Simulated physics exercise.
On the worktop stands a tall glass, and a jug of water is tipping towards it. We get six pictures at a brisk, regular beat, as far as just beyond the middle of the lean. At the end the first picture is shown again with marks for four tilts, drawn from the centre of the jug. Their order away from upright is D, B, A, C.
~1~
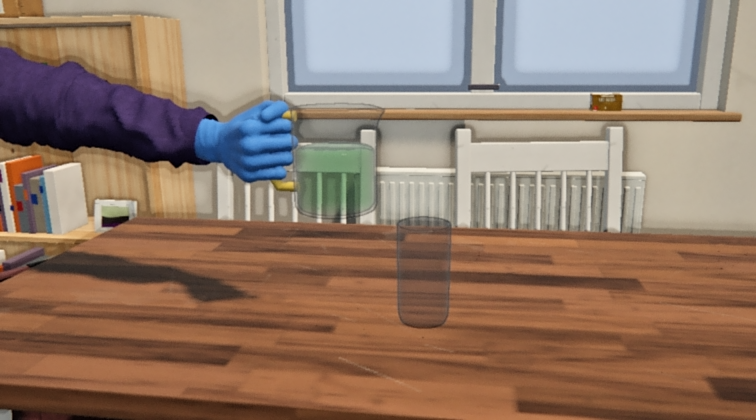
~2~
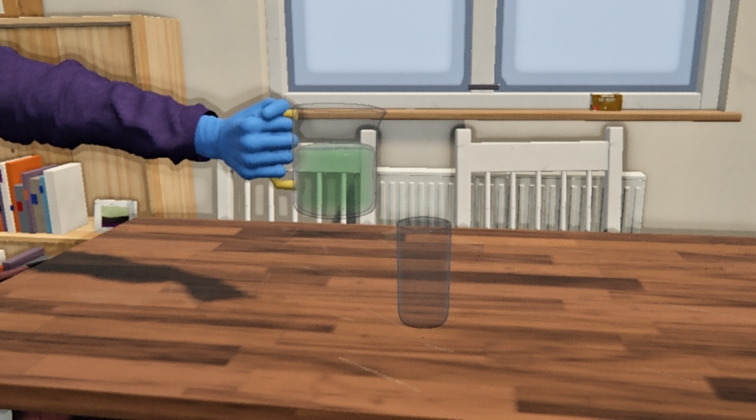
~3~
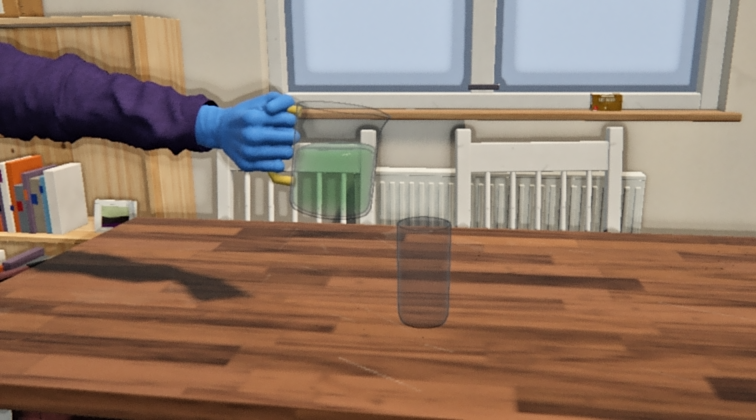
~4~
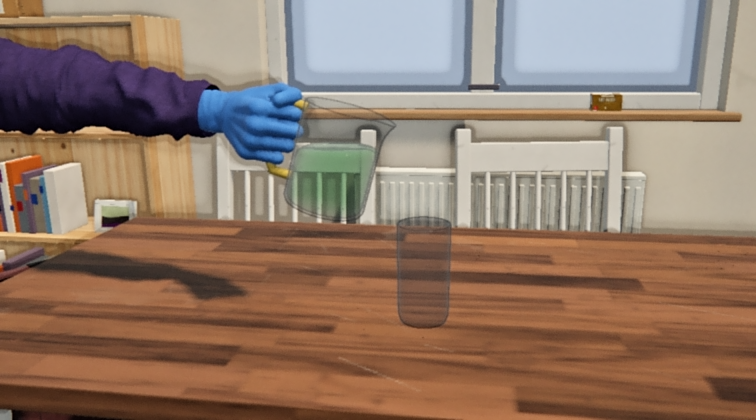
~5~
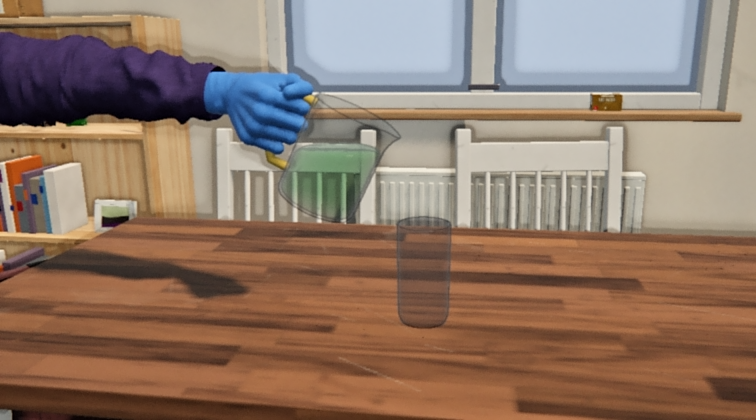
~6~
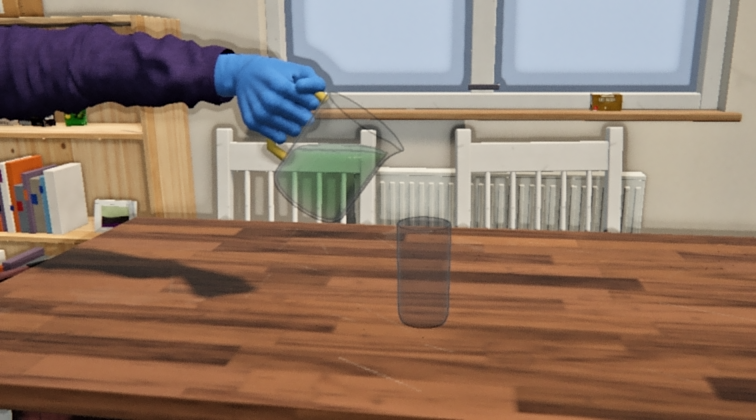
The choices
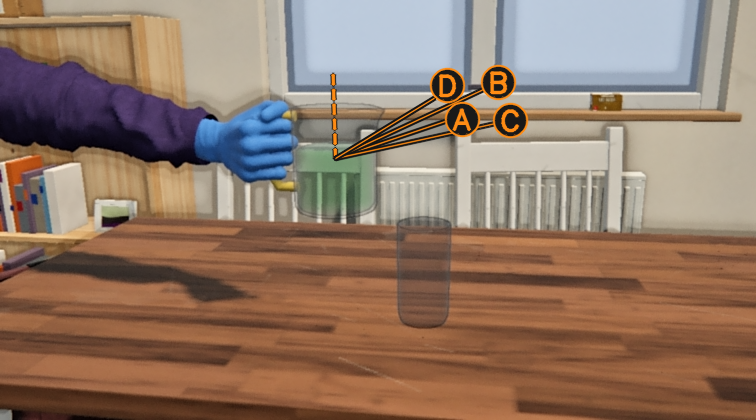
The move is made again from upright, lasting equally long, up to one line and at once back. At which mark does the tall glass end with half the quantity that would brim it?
B works best here.
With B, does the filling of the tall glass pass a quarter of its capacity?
Yes, clearly.
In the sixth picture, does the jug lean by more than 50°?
No.
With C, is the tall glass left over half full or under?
Over.
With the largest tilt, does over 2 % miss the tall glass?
No, it does not.
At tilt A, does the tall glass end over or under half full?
Over half.
In orange, A at (445, 121); B at (482, 89); C at (493, 124); D at (434, 98).
Choosing A, the tall glass ends with about 73 % of what it can hold.
Choosing B, the tall glass ends with about 51 % of what it can hold.
Choosing C, the tall glass ends with about 94 % of what it can hold.
Choosing D, the tall glass ends with about 31 % of what it can hold.
